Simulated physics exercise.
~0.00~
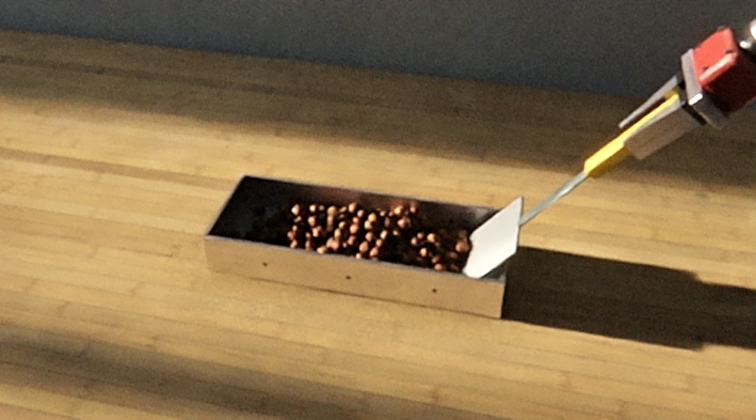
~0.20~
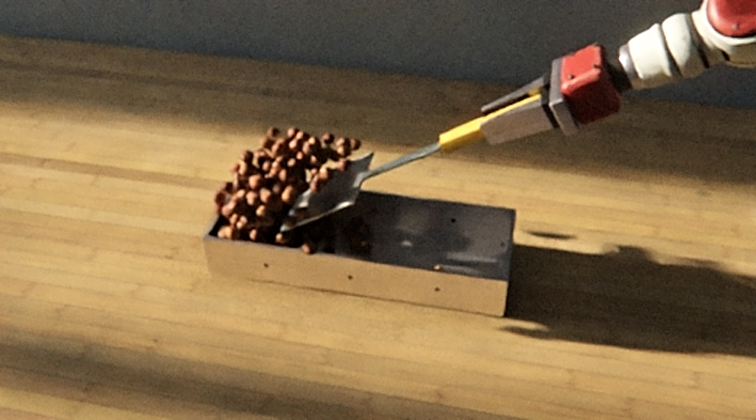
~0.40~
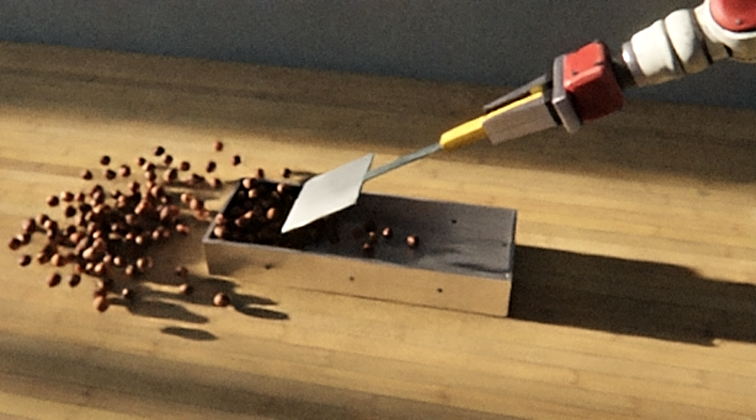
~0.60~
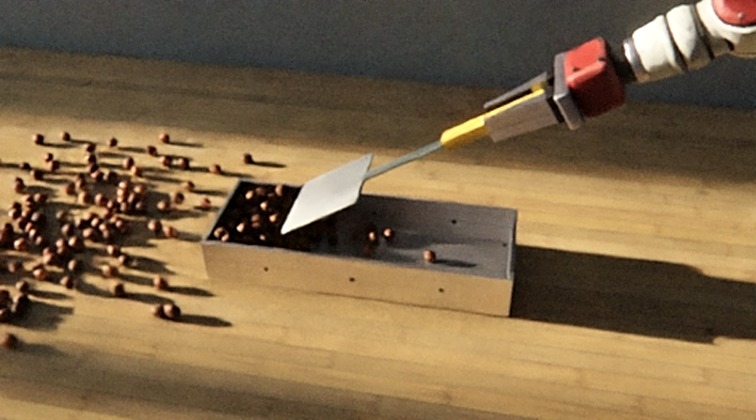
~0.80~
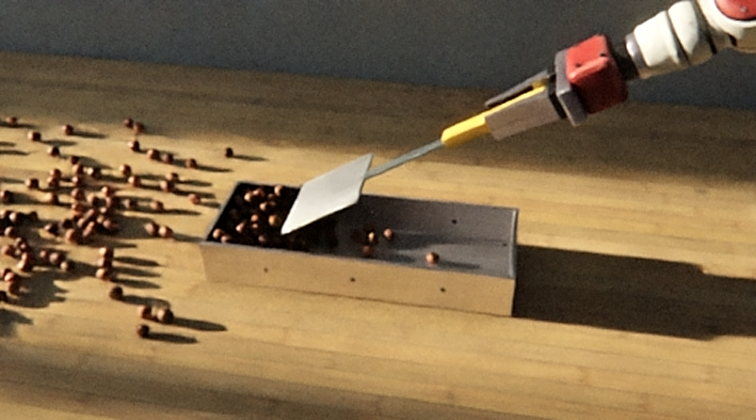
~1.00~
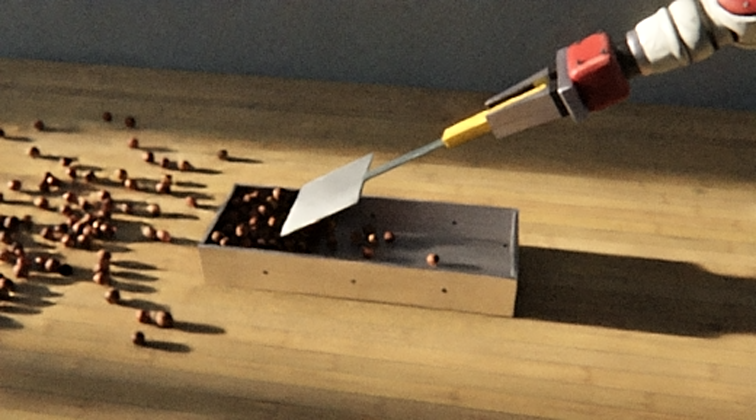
The video shows a robotic arm pushing a turner leftward through hazelnuts in a narrow metal tray, heaping them at the left end until many spill over onto the wooden surface and scatter left, while the rest stay in the tray beneath the now still blade.
